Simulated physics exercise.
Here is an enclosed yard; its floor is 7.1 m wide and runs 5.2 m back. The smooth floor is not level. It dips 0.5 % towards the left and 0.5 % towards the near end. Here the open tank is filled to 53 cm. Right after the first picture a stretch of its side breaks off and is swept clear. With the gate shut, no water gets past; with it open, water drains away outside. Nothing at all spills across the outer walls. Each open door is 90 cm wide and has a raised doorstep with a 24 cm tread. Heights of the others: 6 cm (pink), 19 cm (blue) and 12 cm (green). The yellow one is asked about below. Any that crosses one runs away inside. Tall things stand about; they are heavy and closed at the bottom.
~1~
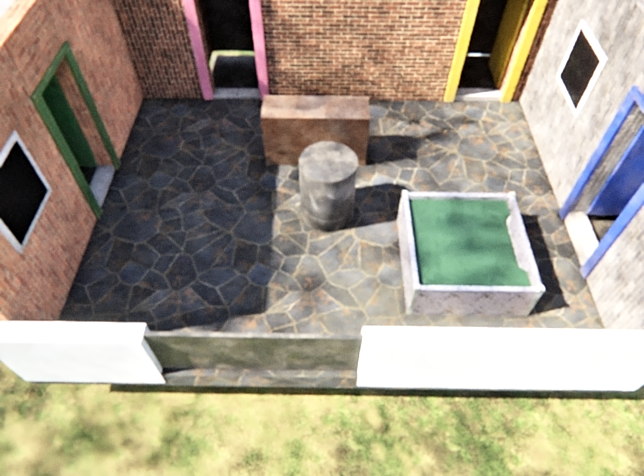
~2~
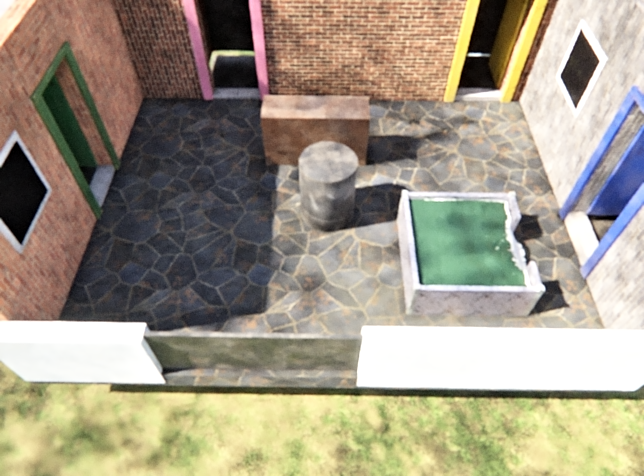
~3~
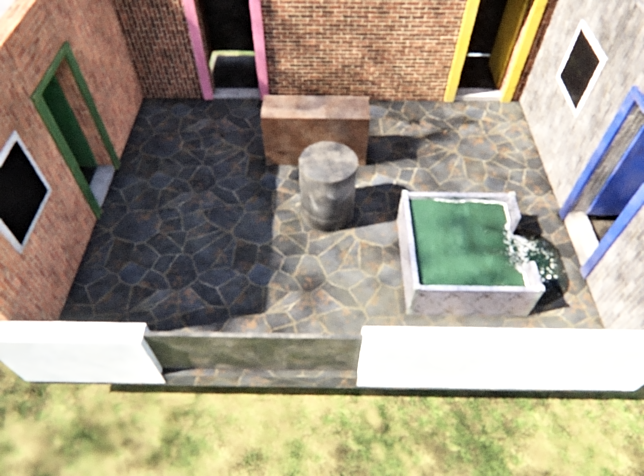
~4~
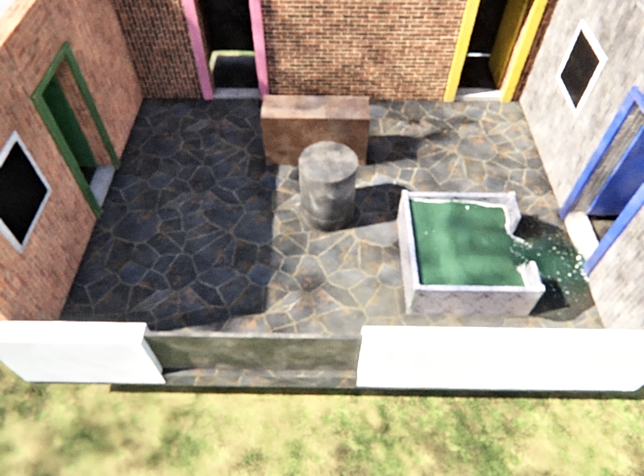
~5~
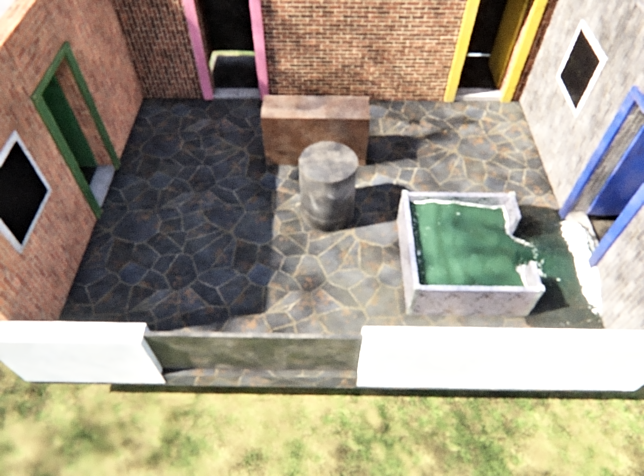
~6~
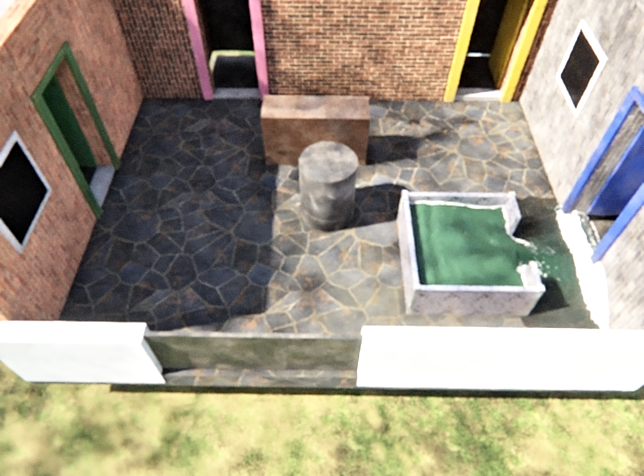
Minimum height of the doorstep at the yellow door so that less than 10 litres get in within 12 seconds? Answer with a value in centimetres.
Roughly 8.5 cm.
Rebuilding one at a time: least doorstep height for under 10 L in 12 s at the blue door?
For blue, a step near 30 cm.
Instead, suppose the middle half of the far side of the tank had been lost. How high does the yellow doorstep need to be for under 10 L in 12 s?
In that case about 12.5 cm.
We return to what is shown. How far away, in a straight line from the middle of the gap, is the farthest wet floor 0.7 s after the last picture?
The front is some 2.8 m out.
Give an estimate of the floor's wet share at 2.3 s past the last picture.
About 30 per cent.
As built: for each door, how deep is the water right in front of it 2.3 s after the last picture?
Depth (cm): Pink 0 / blue 18 / green 0 / yellow 12.
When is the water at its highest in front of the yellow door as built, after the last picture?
At roughly 1.8 s.
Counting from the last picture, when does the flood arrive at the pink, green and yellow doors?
Times: Pink 4.5 seconds, green 5.5 seconds, yellow 1.5 seconds.
Then, 0.7 s after the last picture water covers 10 % of the floor, deepest (36 cm) near (613, 362); it has not reached the yellow door.
Then, 2.3 s after the last picture water covers 30 % of the floor, deepest (20 cm) near (581, 276); 12 cm at the yellow door, 2 litres in over its 10 cm doorstep.
Then, 11.3 s after the last picture water covers 90 % of the floor, deepest (6 cm) near (104, 203); 2 cm at the yellow door, 4 litres in over its 10 cm doorstep.
At the yellow door as built, the water peaked near 12 cm, 1.7 s after the last picture.
Run again over the same 12 s with other heights there, 21 litres in over 7 cm, 5 litres over 9.5 cm. The limit of 10 litres is kept from about 8.5 cm up.
